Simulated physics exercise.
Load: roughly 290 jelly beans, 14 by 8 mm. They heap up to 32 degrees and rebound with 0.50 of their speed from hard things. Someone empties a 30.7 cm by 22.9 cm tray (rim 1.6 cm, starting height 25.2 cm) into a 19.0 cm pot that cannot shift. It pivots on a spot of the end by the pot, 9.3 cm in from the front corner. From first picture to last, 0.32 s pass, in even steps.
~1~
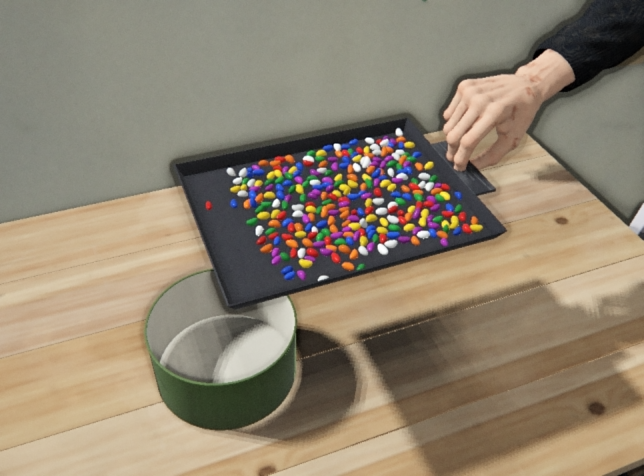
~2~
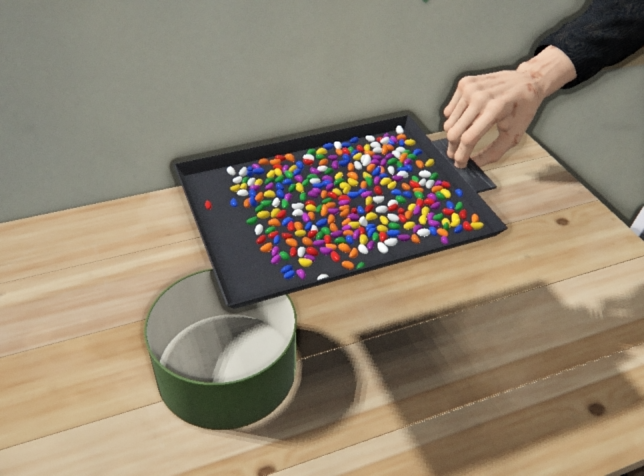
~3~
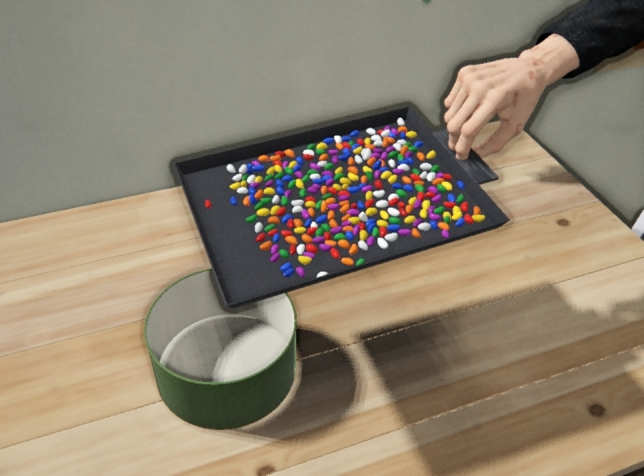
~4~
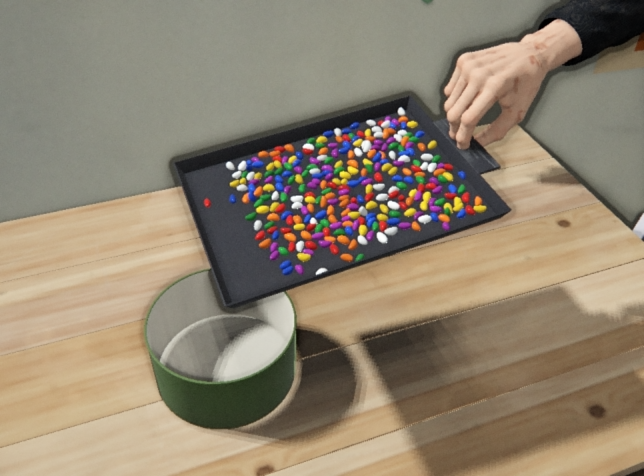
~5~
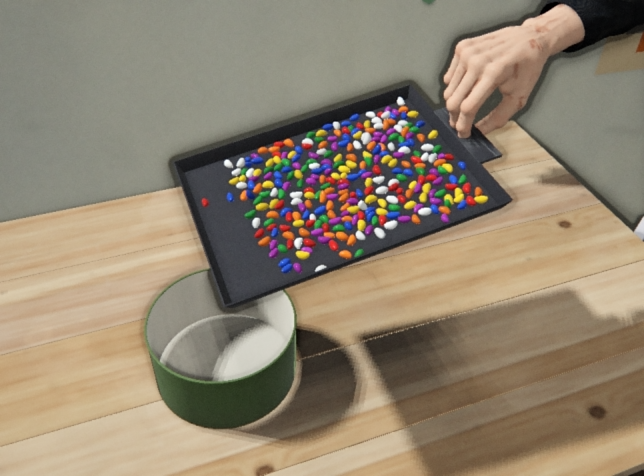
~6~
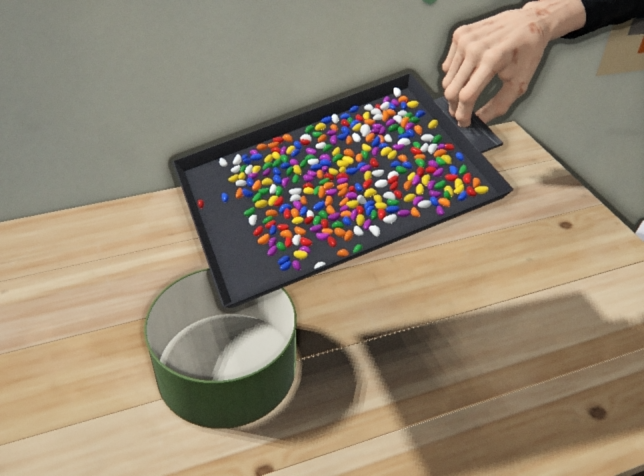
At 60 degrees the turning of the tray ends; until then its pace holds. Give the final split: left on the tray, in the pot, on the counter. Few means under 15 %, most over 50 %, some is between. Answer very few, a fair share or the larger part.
Left on the tray: A fair share; in the pot: A fair share; on the counter: A fair share.
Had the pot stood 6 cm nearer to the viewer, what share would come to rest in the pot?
Then about 40 per cent.
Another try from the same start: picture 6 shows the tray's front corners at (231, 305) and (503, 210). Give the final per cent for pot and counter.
Pot 10, counter 80.
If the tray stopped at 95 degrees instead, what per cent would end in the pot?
Then about 55 per cent.
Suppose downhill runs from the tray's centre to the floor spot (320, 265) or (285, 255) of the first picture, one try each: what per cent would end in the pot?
Some 0 and 15 per cent.
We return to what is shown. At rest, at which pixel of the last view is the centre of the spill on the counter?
Around (120, 462).
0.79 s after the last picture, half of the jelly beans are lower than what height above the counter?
Roughly 26 cm.
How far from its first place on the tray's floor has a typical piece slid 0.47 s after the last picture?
Roughly 8 cm.
Then, 0.47 s after the last picture, tilt 35 degrees; the tray holds 100 %, the pot 0 %.
Then, 0.79 s after the last picture, tilt 50 degrees; the tray holds 65 %, the pot 5 %.
Then, 1.20 s after the last picture, tilt 60 degrees; the tray holds 40 %, the pot 30 %.
In the end, tray 40 %, pot 30 %, counter 30 %.
